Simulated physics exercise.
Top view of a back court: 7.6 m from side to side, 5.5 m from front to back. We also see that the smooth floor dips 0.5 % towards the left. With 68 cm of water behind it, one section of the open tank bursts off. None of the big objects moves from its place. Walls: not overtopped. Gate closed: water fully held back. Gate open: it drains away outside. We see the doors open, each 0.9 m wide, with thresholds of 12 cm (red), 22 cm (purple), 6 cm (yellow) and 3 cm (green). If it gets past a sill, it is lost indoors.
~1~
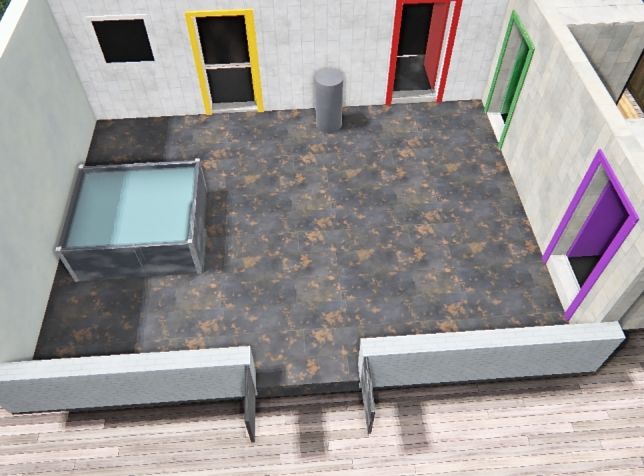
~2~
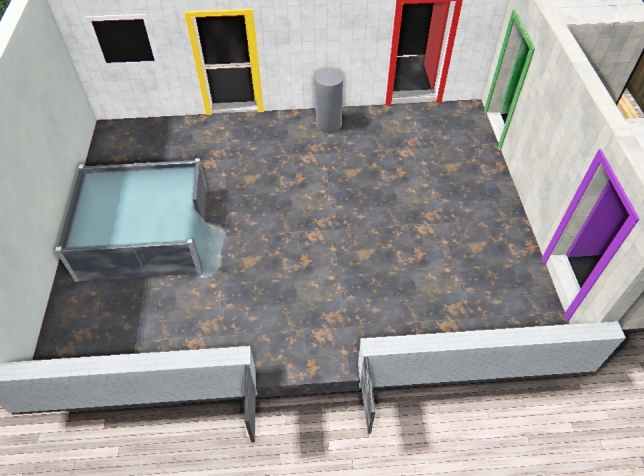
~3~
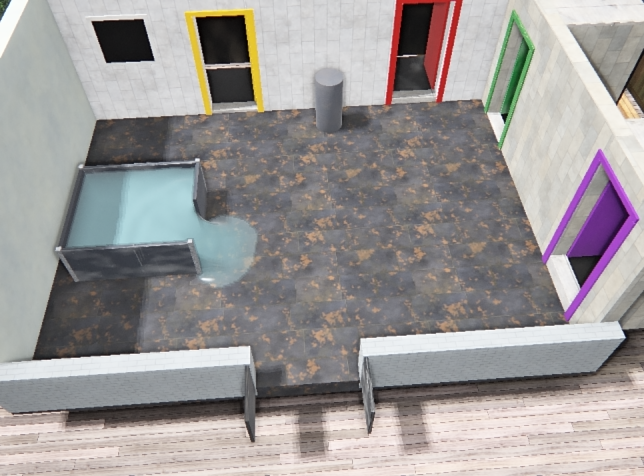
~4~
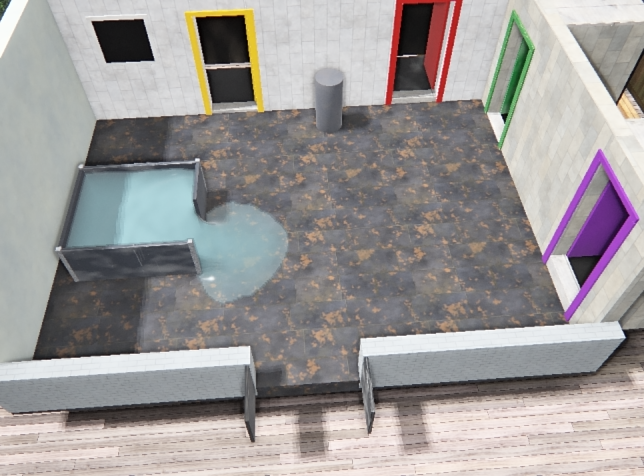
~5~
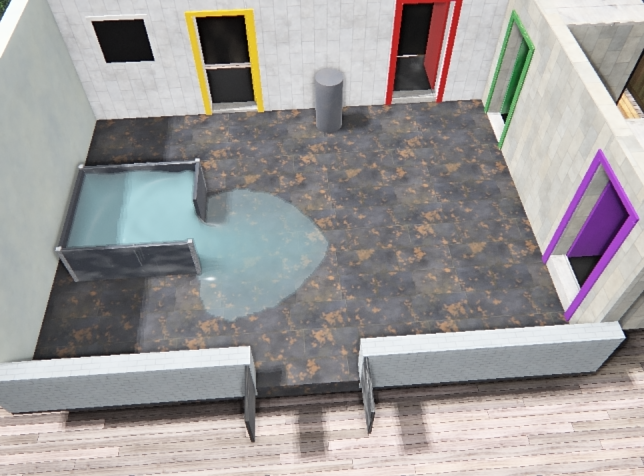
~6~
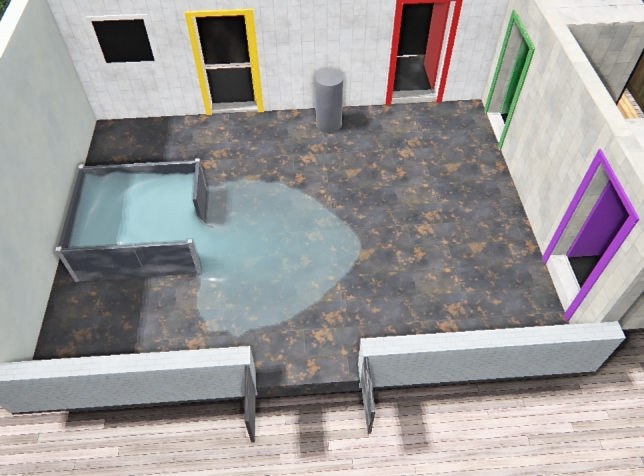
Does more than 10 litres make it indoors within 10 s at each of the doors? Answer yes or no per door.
Red door, no; purple door, no; yellow door, no; green door, yes.
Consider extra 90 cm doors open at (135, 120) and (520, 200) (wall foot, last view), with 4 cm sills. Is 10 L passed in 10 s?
Door 1: Limit not reached; door 2: Limit broken.
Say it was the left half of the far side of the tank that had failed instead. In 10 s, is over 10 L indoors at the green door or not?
Note: Green door, beyond the limit.
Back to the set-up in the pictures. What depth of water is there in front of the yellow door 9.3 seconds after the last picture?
About 2.0 cm deep.
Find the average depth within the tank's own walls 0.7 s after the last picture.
Roughly 45 centimetres.
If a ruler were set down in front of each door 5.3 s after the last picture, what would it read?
In centimetres, the red door has 7, the purple door 9, the yellow door 1 and the green door 9.
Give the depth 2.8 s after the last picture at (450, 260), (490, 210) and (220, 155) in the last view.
Approximately 2, 5 and 0 centimetres, going through them in turn.
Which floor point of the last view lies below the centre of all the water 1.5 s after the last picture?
Roughly (252, 242).
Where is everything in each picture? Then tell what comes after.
In the first frame, the open tank at (134, 206) is whole and still, 68 cm deep.
In the second frame, water pours out at (196, 240) and has run 0.5 m, to (214, 227); typically 10 cm deep outside, 68 cm at the open tank's back.
In the third frame, the front is at (251, 234), 0.9 m from the gap at (197, 242); 0.8 m2 of floor is under water; 68 cm left at the back of the open tank.
In the fourth frame, the front is at (280, 232), 1.3 m from the gap at (197, 242); 1.8 m2 of floor is under water; 68 cm left at the back of the open tank.
In the fifth frame, water pours out at (197, 242) and has run 2.0 m, to (322, 247); typically 5 cm deep outside, 63 cm at the open tank's back.
In the sixth frame, the front is at (356, 248), 2.5 m from the gap at (197, 242); 4.7 m2 of floor is under water; 58 cm left at the back of the open tank.
Then, 0.7 s after the last picture water covers 35 % of the floor and is deepest (34 cm) near (209, 257); red door not reached, purple door not reached, yellow door not reached, green door not reached.
Then, 1.5 s after the last picture water covers 55 % of the floor and is deepest (25 cm) near (209, 257); red door not reached, purple door 11 cm at the sill, 0 L in, yellow door not reached, green door not reached.
Then, 2.8 s after the last picture water covers 60 % of the floor and is deepest (21 cm) near (565, 349); red door 7 cm at the sill, 0 L in, purple door 19 cm at the sill, 1 L in, yellow door not reached, green door 8 cm at the sill, 9 L in.
Then, 5.3 s after the last picture water covers 60 % of the floor and is deepest (11 cm) near (209, 257); red door 7 cm at the sill, 0 L in, purple door 9 cm at the sill, 1 L in, yellow door 1 cm at the sill, 0 L in, green door 9 cm at the sill, 37 L in.
Then, 9.3 s after the last picture water covers 80 % of the floor and is deepest (10 cm) near (348, 121); red door 8 cm at the sill, 0 L in, purple door 4 cm at the sill, 1 L in, yellow door 2 cm at the sill, 0 L in, green door 6 cm at the sill, 91 L in.
